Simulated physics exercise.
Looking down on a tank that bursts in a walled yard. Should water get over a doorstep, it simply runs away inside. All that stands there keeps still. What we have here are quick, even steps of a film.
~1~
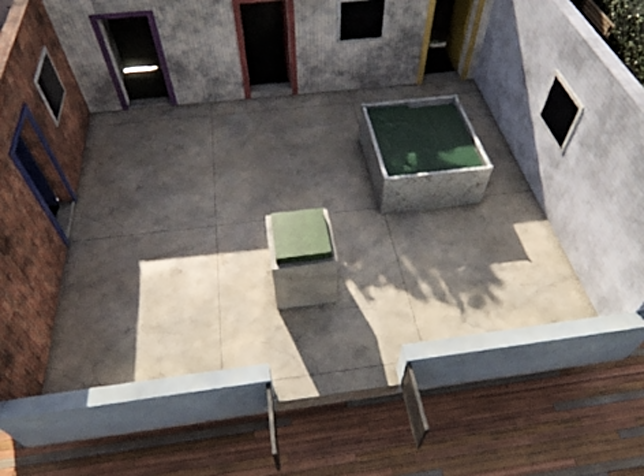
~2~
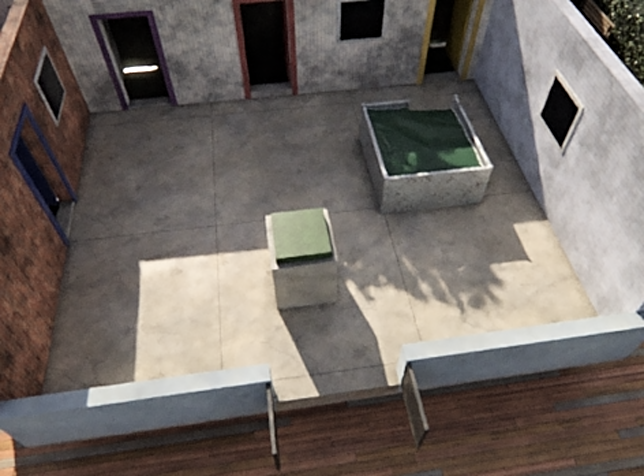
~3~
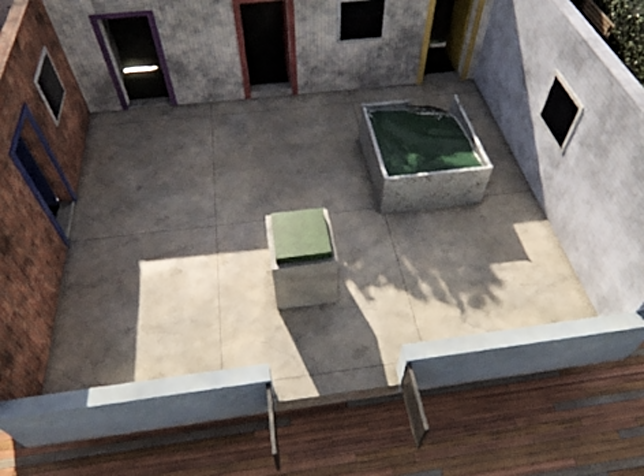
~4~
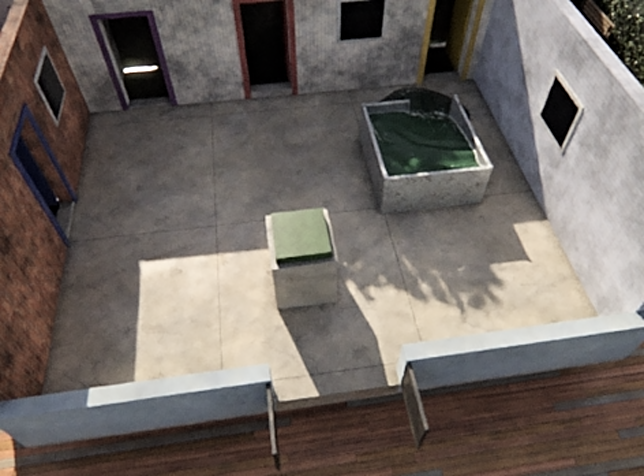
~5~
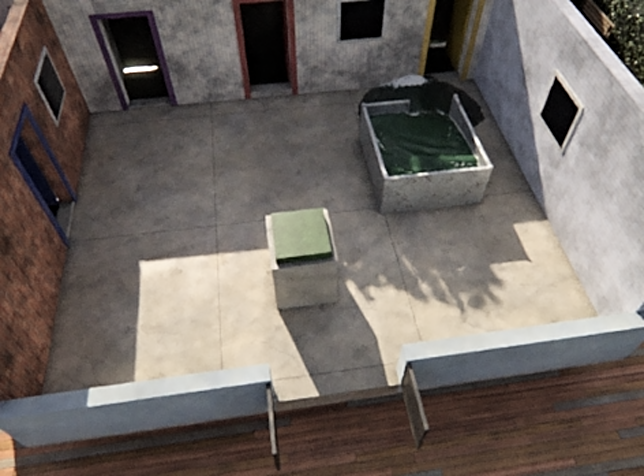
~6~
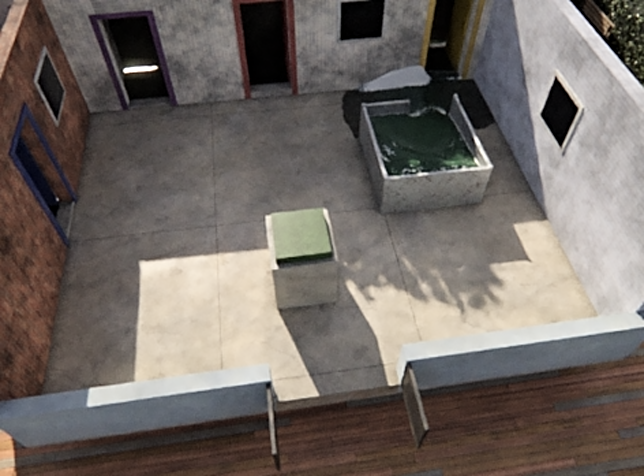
Dark green water pours from the far side of a tank and spreads across the yard.
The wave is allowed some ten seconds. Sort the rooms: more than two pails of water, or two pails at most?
Purple door - two pails at most; red door - two pails at most; yellow door - more than two pails; blue door - two pails at most.
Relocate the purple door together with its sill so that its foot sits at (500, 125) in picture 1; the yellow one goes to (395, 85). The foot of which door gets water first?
Result: The one in yellow.
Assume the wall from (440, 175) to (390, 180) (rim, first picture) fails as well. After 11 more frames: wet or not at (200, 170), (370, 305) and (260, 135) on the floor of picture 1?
Result, in sequence: Spared by the spill, sodden, spared by the spill.
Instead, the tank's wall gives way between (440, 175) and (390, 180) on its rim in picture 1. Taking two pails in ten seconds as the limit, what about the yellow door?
As I read it, the yellow door overshoots.
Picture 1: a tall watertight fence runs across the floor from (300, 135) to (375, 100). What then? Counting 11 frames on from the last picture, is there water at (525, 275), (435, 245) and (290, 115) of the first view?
Taking the points in turn, they are high and dry, high and dry and inundated.
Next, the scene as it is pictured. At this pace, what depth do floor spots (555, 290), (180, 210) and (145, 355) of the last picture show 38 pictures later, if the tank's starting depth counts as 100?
First spot roughly 4 %, second 2 %, third 0 %.
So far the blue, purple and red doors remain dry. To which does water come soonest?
Result: The red one is first.
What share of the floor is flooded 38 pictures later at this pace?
That's roughly 65 per cent.
A moment on, water covers 10 % of the floor; the purple door not reached, the red door wet at the sill, nothing in, the yellow door far over two buckets in, the blue door not reached.
Next, water covers 15 % of the floor; the purple door not reached, the red door wet at the sill, nothing in, the yellow door far over two buckets in, the blue door not reached.
Then, water covers 40 % of the floor; the purple door wet at the sill, nothing in, the red door wet at the sill, nothing in, the yellow door far over two buckets in, the blue door not reached.
Later, water covers 65 % of the floor; the purple door wet at the sill, nothing in, the red door wet at the sill, nothing in, the yellow door far over two buckets in, the blue door wet at the sill, nothing in.
In the end, water covers 90 % of the floor; the purple door wet at the sill, nothing in, the red door wet at the sill, nothing in, the yellow door far over two buckets in, the blue door wet at the sill, nothing in.
